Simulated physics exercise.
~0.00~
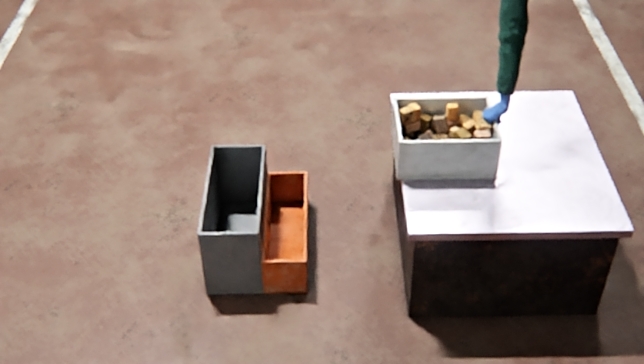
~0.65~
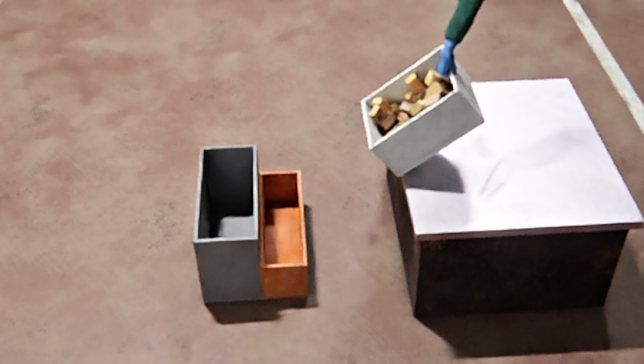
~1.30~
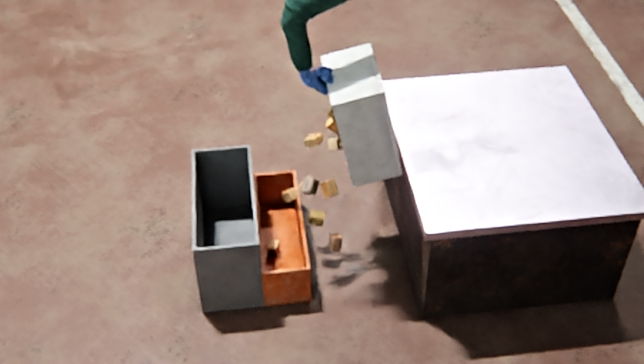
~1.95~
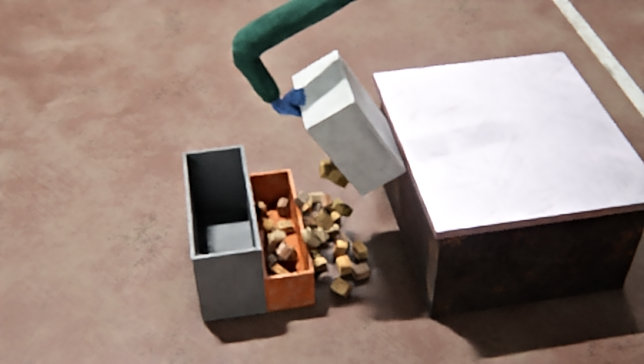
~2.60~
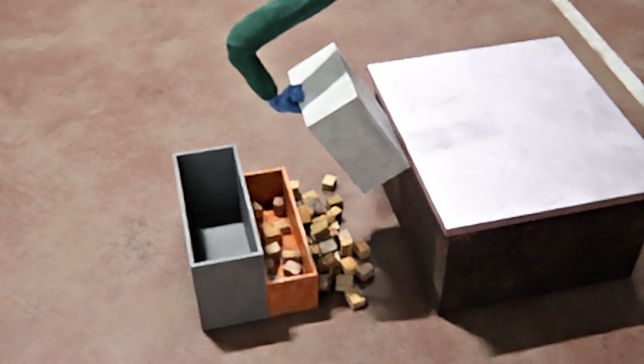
On a brown floor, a green arm with a blue hand lifted a white crate of wooden chunks off a bench and tipped it leftward, spilling some into an orange tub beside a grey trough, but most onto the ground just short of it.
